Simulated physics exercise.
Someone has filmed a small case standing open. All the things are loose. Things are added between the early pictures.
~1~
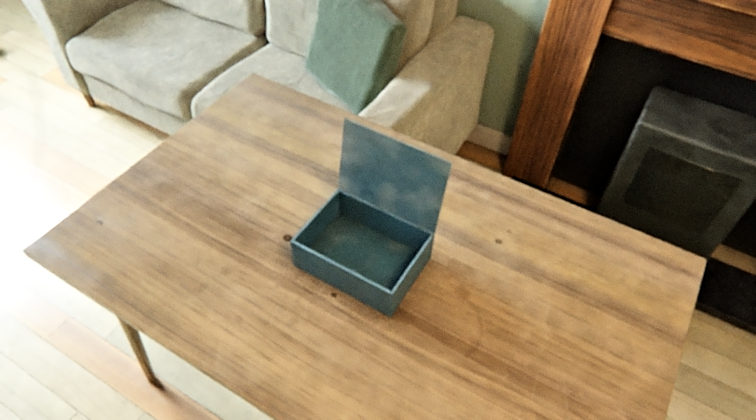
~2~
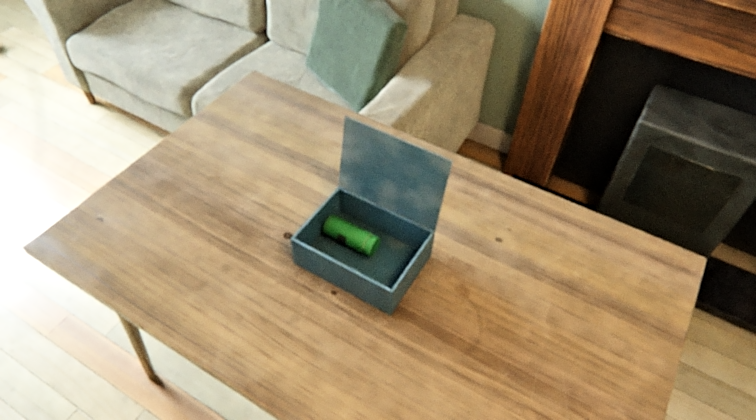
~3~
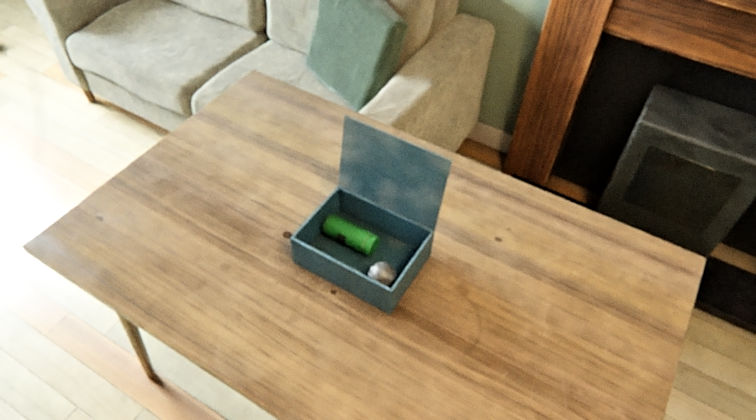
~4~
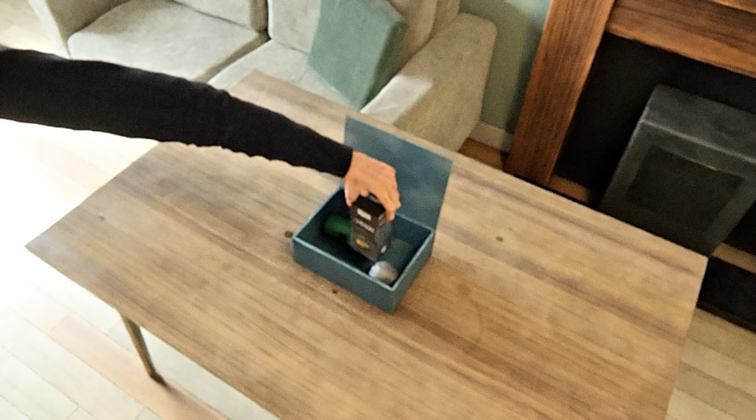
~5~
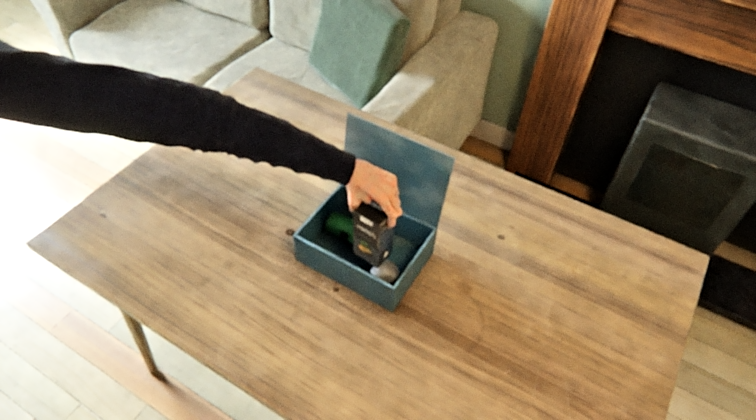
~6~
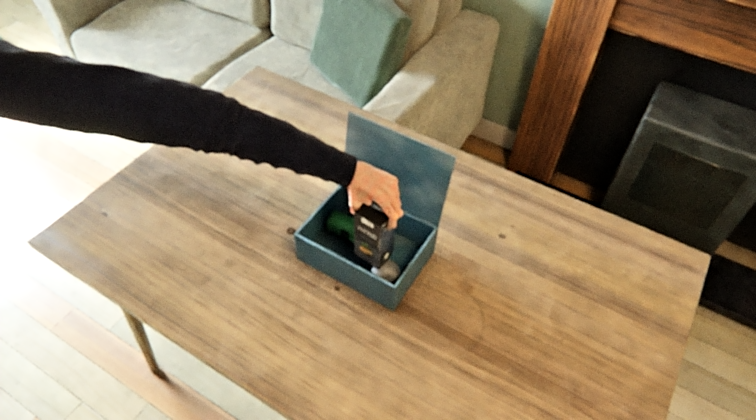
In a living room seen from above at an angle, a wooden table stands before a pale sofa with a green cushion, with a wood-framed fireplace at right. An open blue box sits on the table, empty at first, then holding a green cylinder and, to its right, a small silvery object. A black-sleeved arm from the left holds a black carton in the box, lowering it very slightly.
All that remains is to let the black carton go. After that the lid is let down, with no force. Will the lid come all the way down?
Here the lid shuts flat.
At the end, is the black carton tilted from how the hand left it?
The black carton tips.
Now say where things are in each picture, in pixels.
The last thing is not in view yet, in the first picture.
The last thing is not in view yet, in the second picture.
The last thing is not in view yet, in the third picture.
On its way; black carton (371, 226), in the fourth picture.
On its way; black carton (374, 232), in the fifth picture.
In place under the hand; black carton (374, 234), in the sixth picture.
Then, 0.30 s later than the last frame, black carton tilted by 74° near (353, 245).
Then, 1.20 s later than the last frame, lid 83° above the rim; black carton on its side near (342, 251); green shaker moved about its own width; grey ball moved a little.
Then, 1.60 s later than the last frame, lid 53° above the rim; black carton on its side near (342, 251); green shaker moved a little; grey ball moved a little.
Then, 1.90 s later than the last frame, lid 17° above the rim; black carton on its side near (342, 251); green shaker moved a little; grey ball moved a little.
When it is over, lid shut; lying over in the box, black carton; the other 2 as before. End places, in pixels of the last picture, black carton near (342, 251).
